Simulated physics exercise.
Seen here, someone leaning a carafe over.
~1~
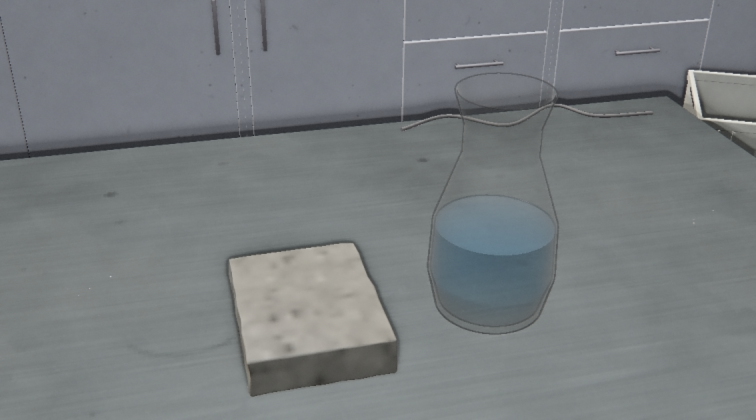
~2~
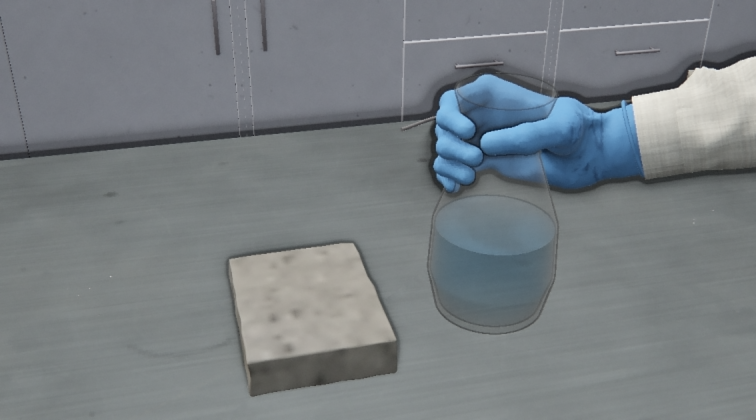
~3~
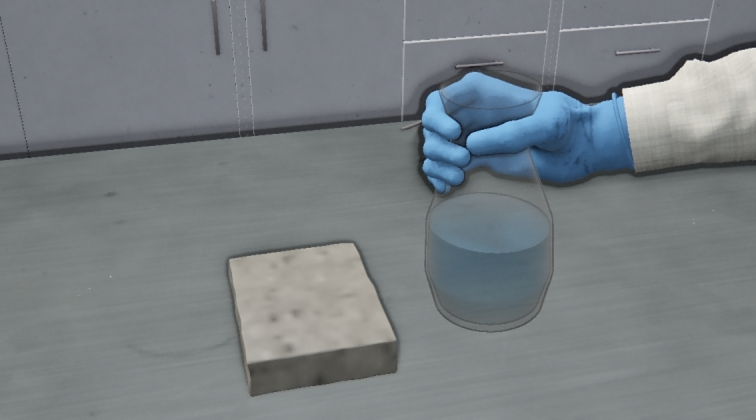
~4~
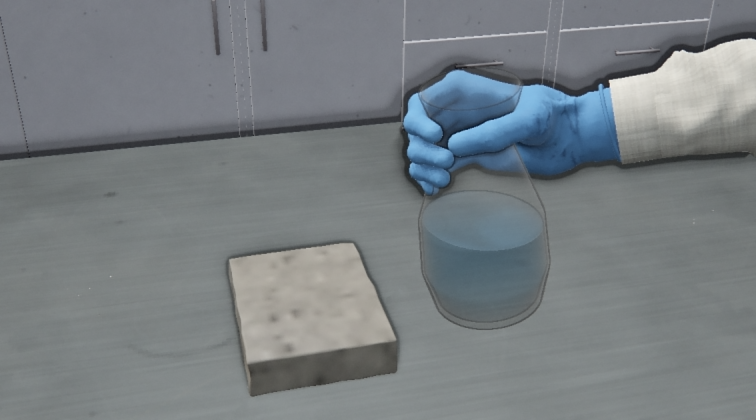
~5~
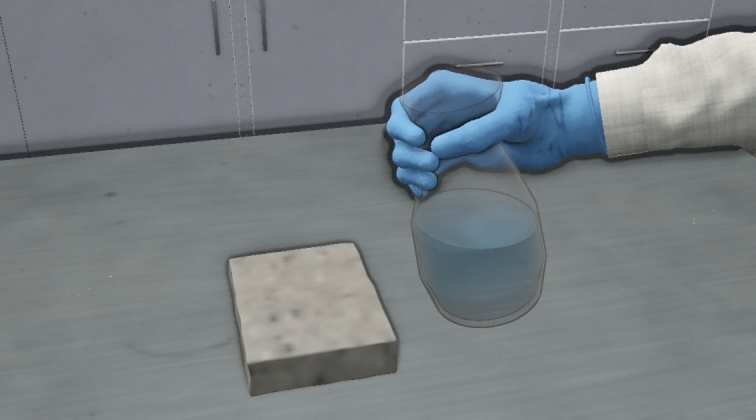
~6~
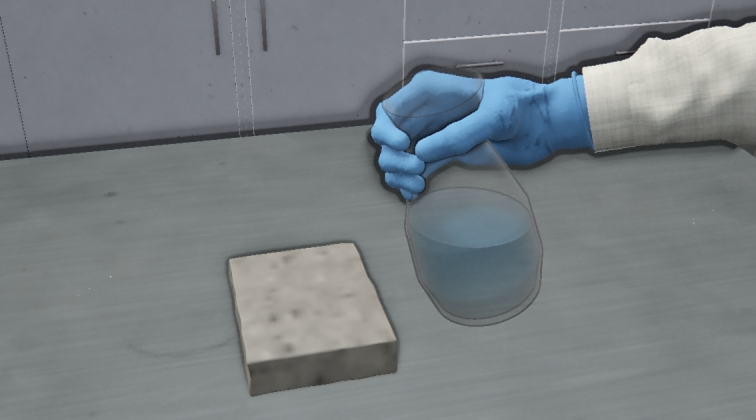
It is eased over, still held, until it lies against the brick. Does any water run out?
As it turns out, it keeps it all in.
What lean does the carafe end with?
Roughly 50°.
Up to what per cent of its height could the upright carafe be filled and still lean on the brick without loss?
Some 75 per cent.
A moment on, the carafe leans by about 35°; all is still inside.
Further on, the carafe leans by about 45°; all is still inside.
When it is over, the carafe leans by about 50°, against the brick; all is still inside.
